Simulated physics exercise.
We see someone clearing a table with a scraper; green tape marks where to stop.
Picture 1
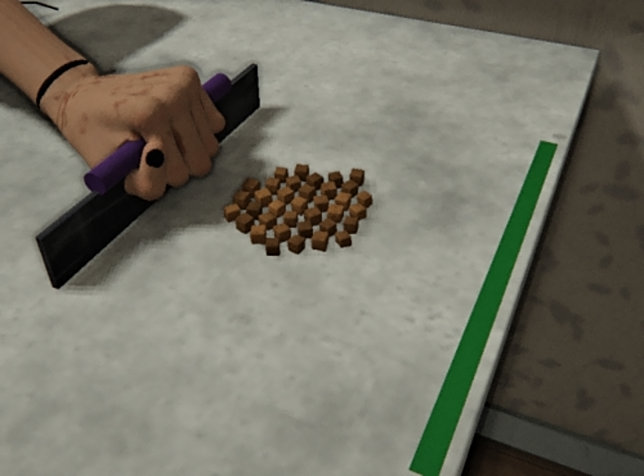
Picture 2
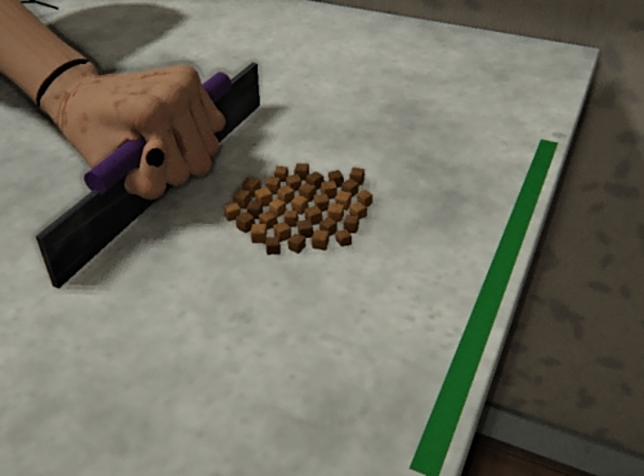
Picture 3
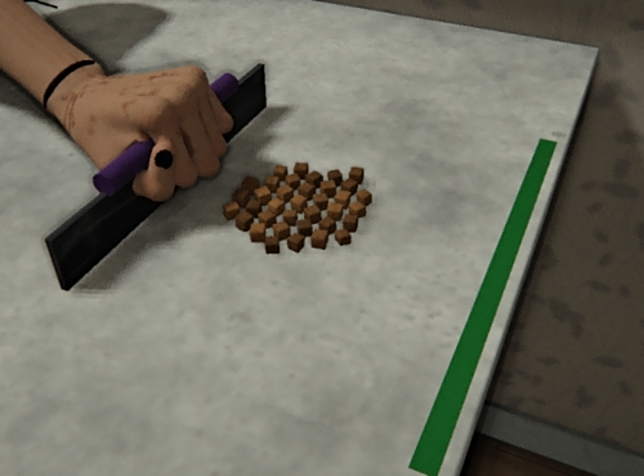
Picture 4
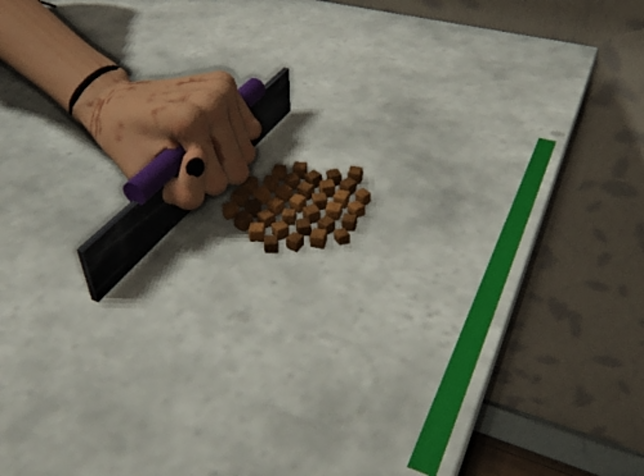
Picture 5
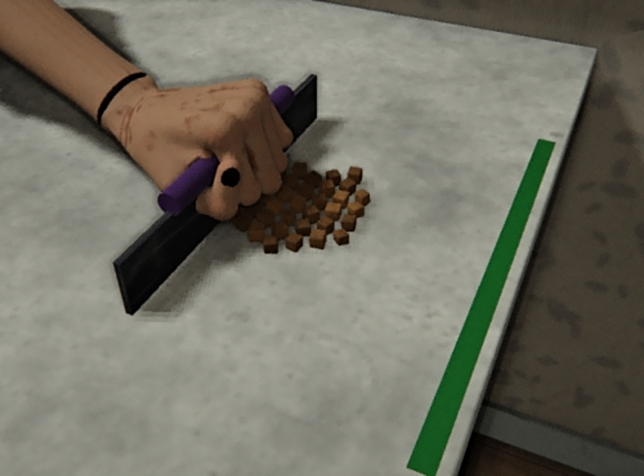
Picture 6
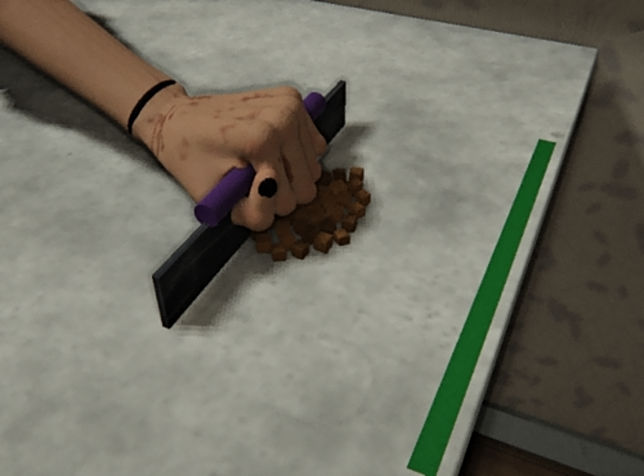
On a pale grey tabletop with a green strip of tape near its right edge, a hand grips the purple handle of a black scraper, still at first beside a heap of small brown cubes. The hand then slides the scraper rightward into the heap, bunching the nearer cubes together against the blade.
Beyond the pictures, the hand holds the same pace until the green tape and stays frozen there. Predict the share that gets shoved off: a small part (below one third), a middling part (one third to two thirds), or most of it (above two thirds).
It will be most of it, above two thirds.
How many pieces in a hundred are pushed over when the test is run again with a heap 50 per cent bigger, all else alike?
Close to 100 per cent.
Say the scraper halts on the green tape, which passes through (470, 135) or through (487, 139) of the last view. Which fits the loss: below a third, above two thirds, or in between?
Try 1 - under a third; try 2 - less than a third.
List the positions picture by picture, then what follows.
In the first picture, scraper near (67, 245), at rest; green tape near (545, 153), right by the edge; edge at (524, 280); the heap near (299, 206), brown sugar cubes.
In the second picture, scraper near (67, 244), at rest.
In the third picture, scraper near (76, 247); the heap near (299, 204).
In the fourth picture, scraper near (107, 256).
In the fifth picture, scraper near (142, 269); the heap near (297, 204).
In the sixth picture, scraper near (179, 282); green tape near (544, 152); edge at (522, 278); the heap near (313, 208), near two thirds pushed along.
Shortly afterwards, scraper still moving, near (392, 191); heap all on the table, its front near (467, 239).
Next, scraper stopped at the green tape; heap near two thirds over the edge.
Some moments later, scraper stopped at the green tape; heap the whole lot over the edge.
In the end, scraper stopped at the green tape; heap the whole lot over the edge.
